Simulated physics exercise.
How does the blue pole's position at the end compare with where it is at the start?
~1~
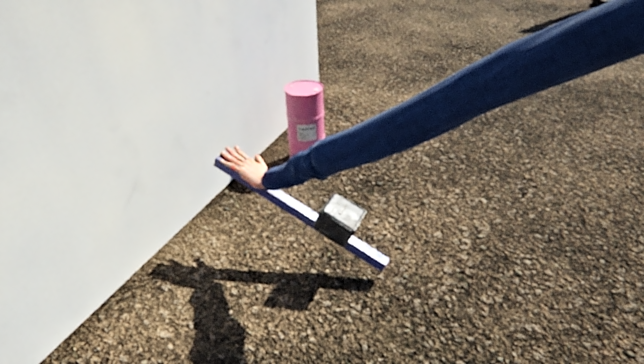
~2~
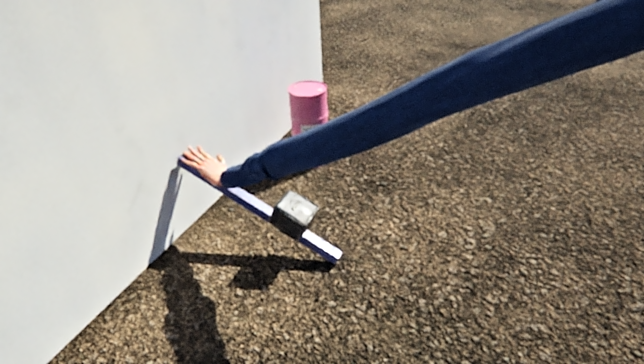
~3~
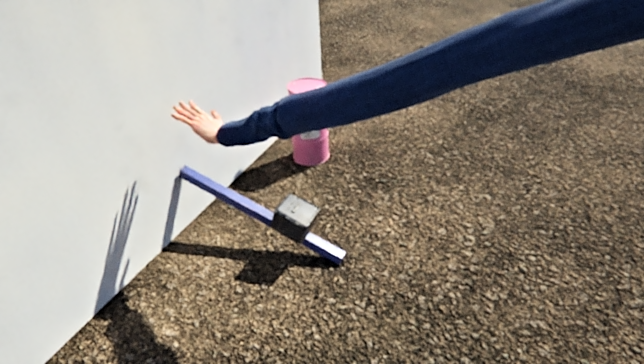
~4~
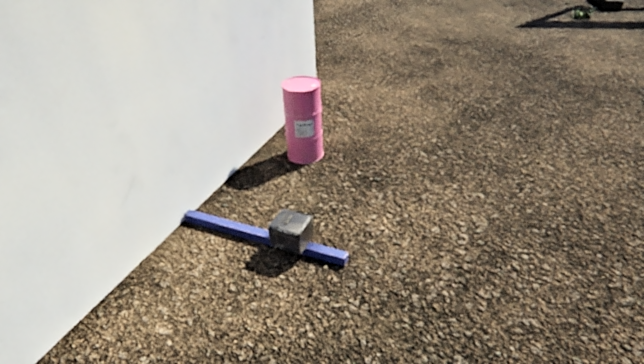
At the start the blue pole is held at a slant, out from the wall, with its upper end raised in the hand. At the end it is farther left and lower, lying nearly flat with one end by the foot of the wall.
